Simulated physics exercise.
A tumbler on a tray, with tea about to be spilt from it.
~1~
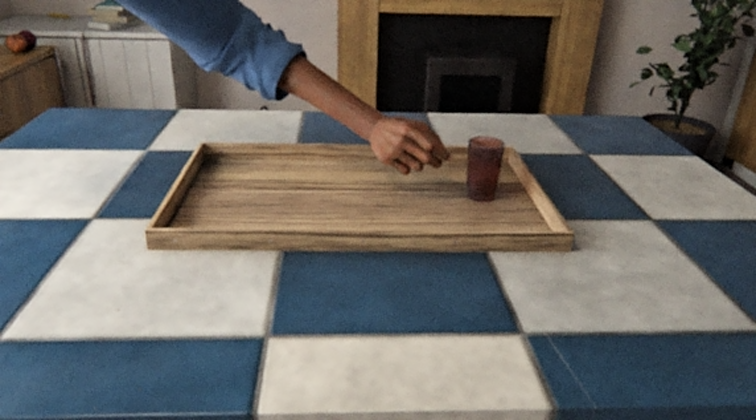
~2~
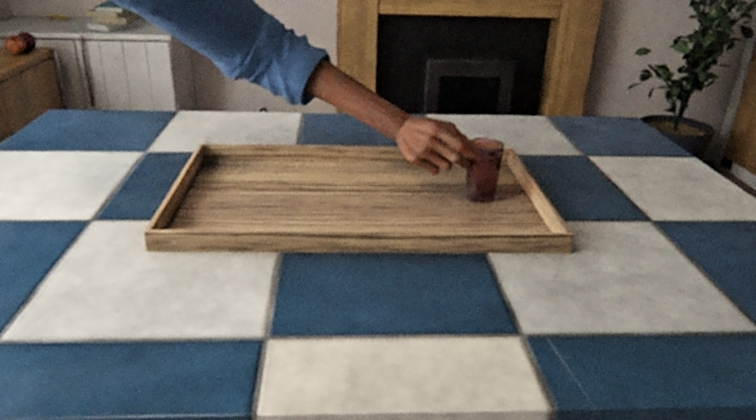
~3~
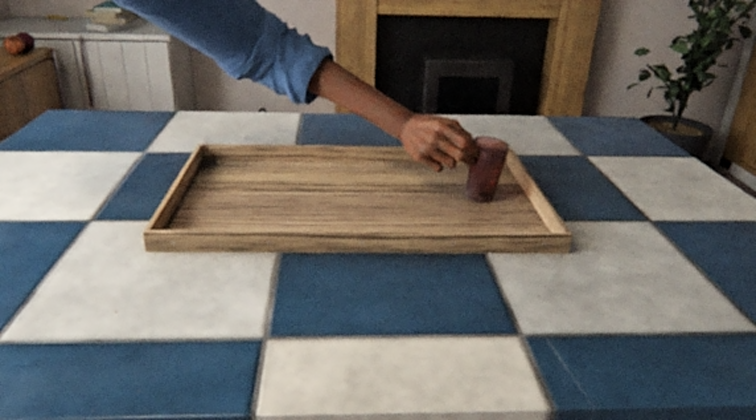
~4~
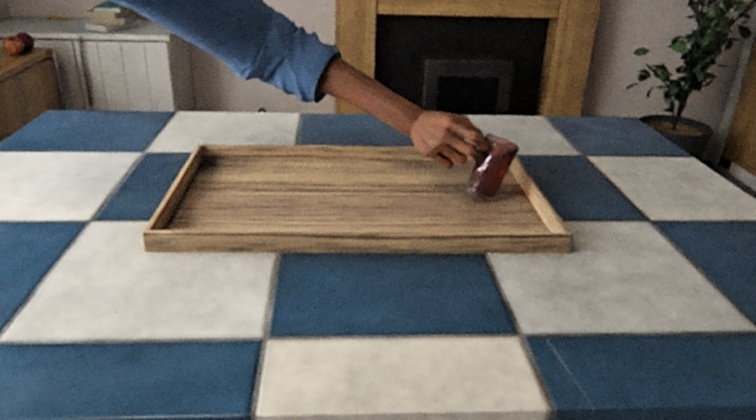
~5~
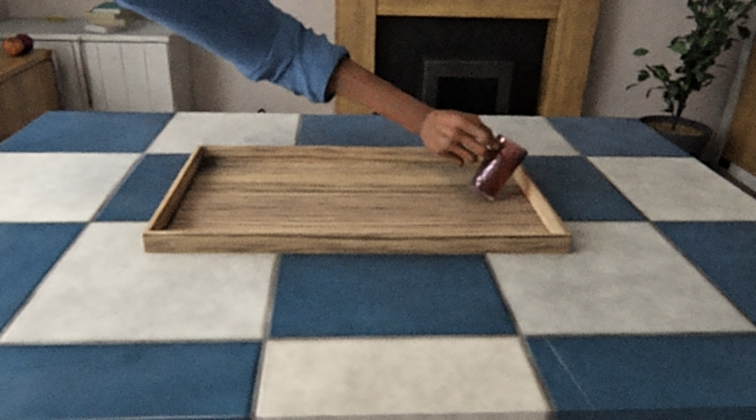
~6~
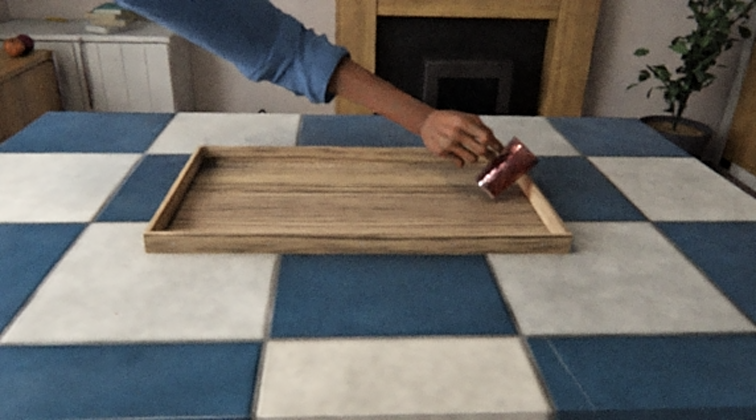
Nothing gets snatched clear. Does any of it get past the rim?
The tray fails to catch it.
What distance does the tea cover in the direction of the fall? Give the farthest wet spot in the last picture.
I'd put the tip of it near (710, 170) in the last view.
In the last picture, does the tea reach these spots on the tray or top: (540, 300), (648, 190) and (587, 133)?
In turn: Untouched, soaked, untouched.
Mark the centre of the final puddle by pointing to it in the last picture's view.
The centre settles near (660, 186) in the last view.
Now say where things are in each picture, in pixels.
In the first picture, it stands upright; tumbler (483, 168) about three quarters full; tray (365, 230).
In the second picture, it is being nudged; tumbler about three quarters full, surface at (485, 157).
In the third picture, it is being nudged; tumbler (485, 168) about three quarters full.
In the fourth picture, it is being nudged; tumbler about three quarters full, surface at (497, 154); tray (363, 231).
In the fifth picture, it is being nudged; tumbler (498, 166) tipped 30°.
In the sixth picture, it is falling; tumbler (507, 168) tipped 45°.
Next, the tumbler lies across the rim; the puddle covers about as much as a plate; the table is getting wet.
After that, the puddle covers about as much as a tray; the table is getting wet.
Finally, the puddle covers about as much as a tray; the table is getting wet.
